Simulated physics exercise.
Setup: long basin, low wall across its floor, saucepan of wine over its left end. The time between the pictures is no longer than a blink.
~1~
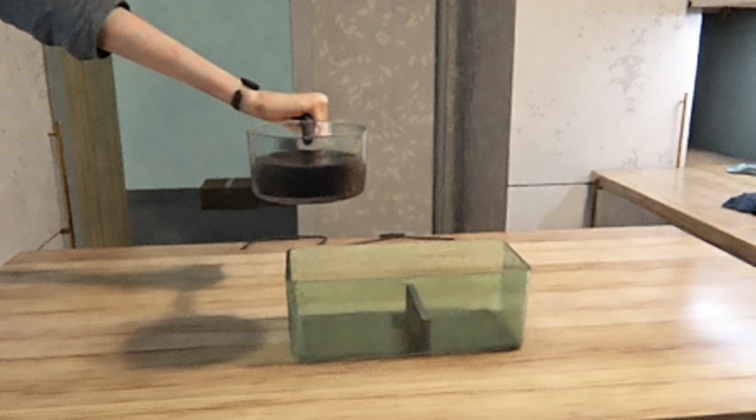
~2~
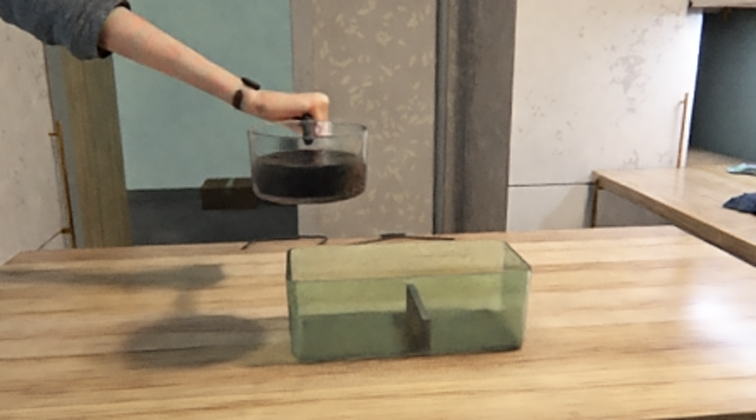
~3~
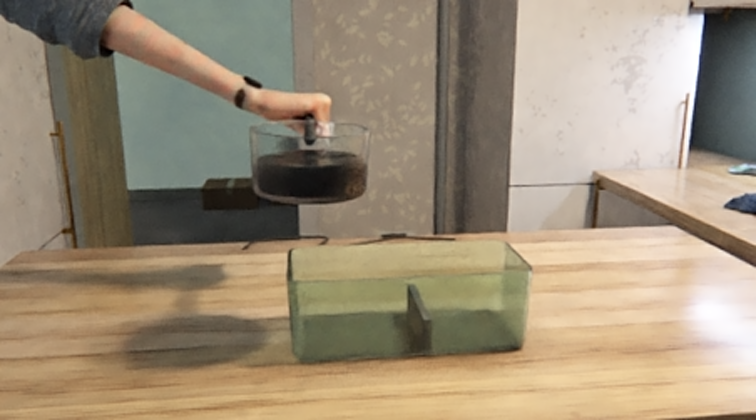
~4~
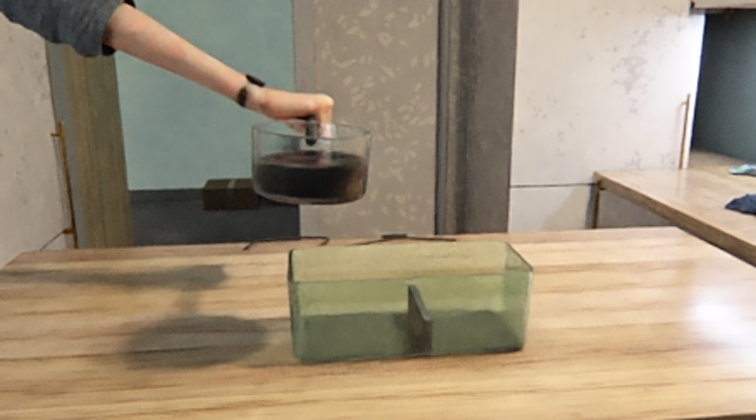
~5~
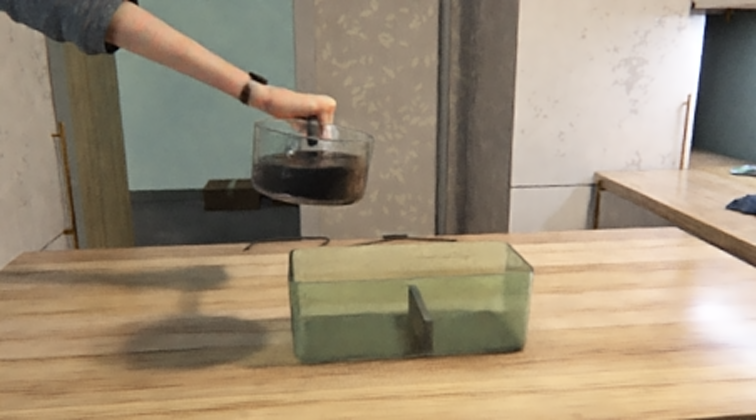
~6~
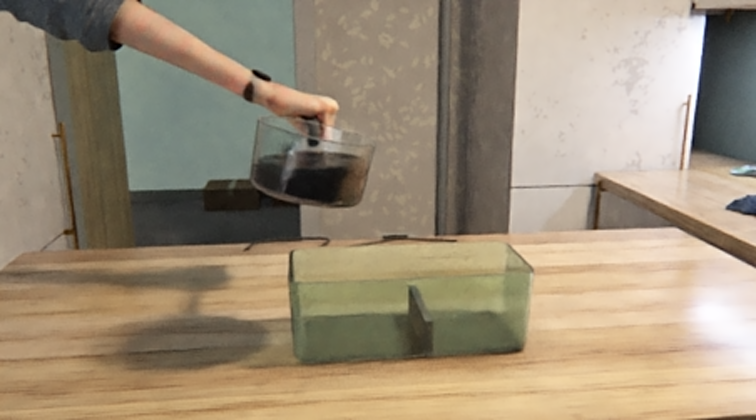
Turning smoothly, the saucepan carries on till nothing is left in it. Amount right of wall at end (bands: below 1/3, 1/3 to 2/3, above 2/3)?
I expect what gathers right of the wall to fall below one third.
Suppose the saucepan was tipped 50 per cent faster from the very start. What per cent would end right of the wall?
15 per cent or thereabouts.
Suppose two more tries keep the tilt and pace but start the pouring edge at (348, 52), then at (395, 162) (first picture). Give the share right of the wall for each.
You'd get 25 percent from the first and 55 percent from the second.
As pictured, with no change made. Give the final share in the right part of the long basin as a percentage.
Roughly 25 in a hundred.
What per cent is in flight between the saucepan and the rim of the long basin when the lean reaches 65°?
Airborne fraction: Approx. 25 %.
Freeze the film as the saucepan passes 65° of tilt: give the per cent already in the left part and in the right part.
Left side around 5 per cent; right side around 0 per cent.
A moment on, the saucepan is tipped part way and 74 per cent is still to pour, 3 is left of the wall and 0 right of it.
Next, the saucepan is tipped on its side and 18 per cent is still to pour, 43 is left of the wall and 25 right of it.
Then the saucepan is tipped right over and 1 per cent is still to pour, 71 is left of the wall and 25 right of it.
Later the saucepan is tipped right over and 0 per cent is still to pour, 73 is left of the wall and 25 right of it.
At rest 73 per cent lies left of the wall, 25 right of it and 1 outside.
